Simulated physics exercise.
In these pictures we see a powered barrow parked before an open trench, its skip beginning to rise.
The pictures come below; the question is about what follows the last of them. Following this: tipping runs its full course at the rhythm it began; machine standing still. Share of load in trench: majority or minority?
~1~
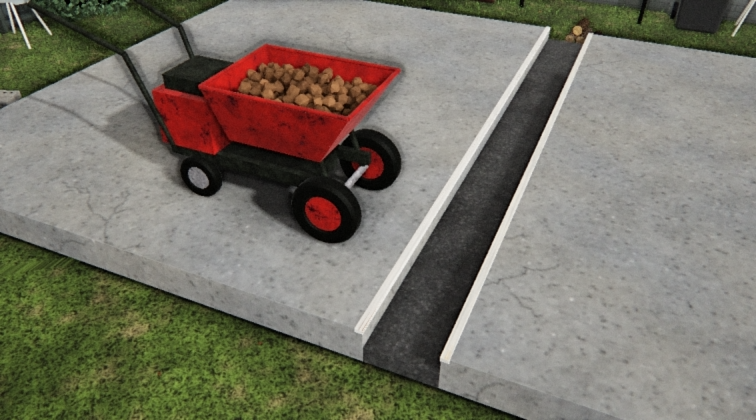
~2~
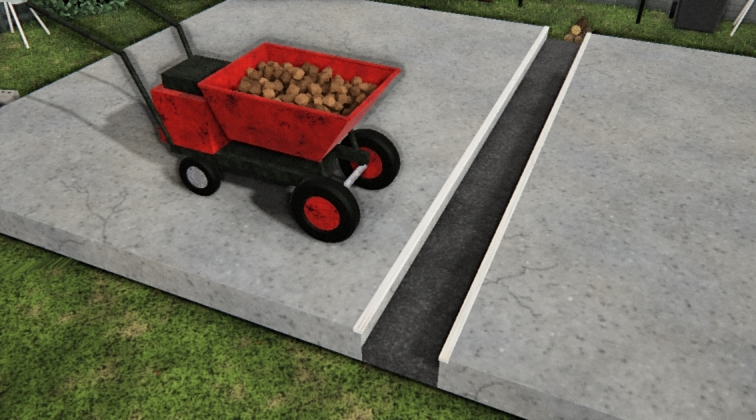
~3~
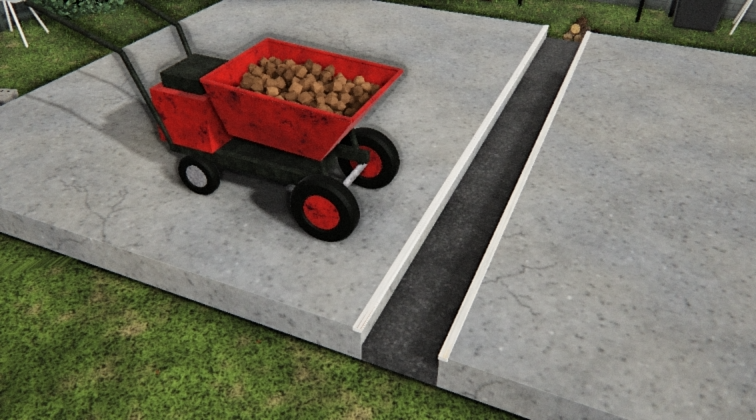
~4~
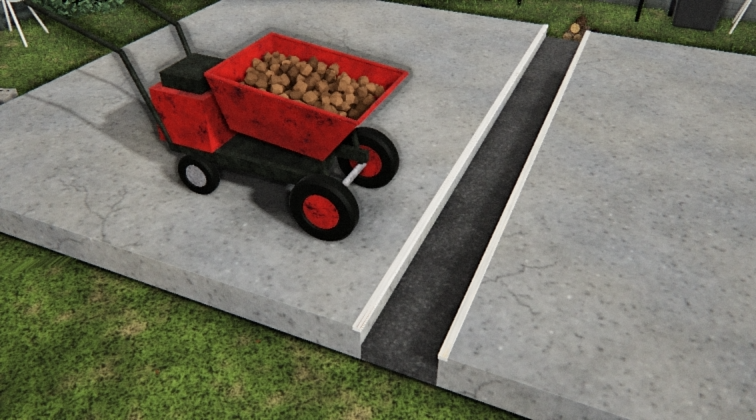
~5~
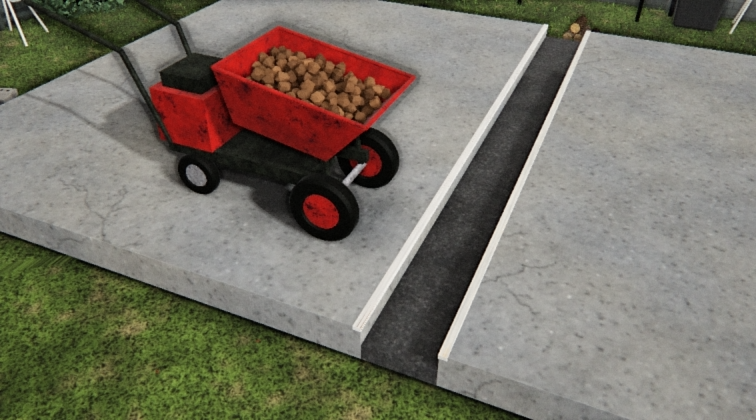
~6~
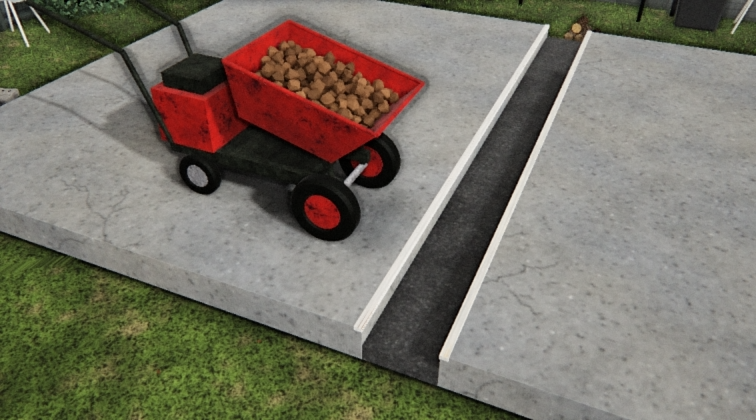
Majority.
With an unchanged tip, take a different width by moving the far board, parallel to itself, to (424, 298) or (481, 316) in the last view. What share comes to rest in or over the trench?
10 % then 80 %, roughly.
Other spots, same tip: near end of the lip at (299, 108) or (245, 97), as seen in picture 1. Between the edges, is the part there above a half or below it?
First above a half, then under half.
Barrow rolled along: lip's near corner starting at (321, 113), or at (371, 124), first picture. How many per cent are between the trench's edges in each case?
The first gives close to 80 per cent and the second 40 per cent.
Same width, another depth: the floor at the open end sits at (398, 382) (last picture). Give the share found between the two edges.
I'd guess about 80 %.
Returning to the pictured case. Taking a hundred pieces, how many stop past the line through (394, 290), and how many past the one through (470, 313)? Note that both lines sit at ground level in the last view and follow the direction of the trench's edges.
Close to 90 per cent, then close to 20 per cent.
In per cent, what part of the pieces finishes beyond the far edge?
My estimate is close to 30 in a hundred.
Soon after the last picture, skip tipped steeply; all in the skip.
A little later, skip tipped right over; most in the skip; a small part in or heaped over the trench; a stray few beyond it; a stray few falling.
Later still, skip tipped right over; about a quarter in the skip; about half in or heaped over the trench; about a quarter beyond it.
By the end, skip tipped right over; a small part in the skip; about two thirds in or heaped over the trench; about a quarter beyond it.
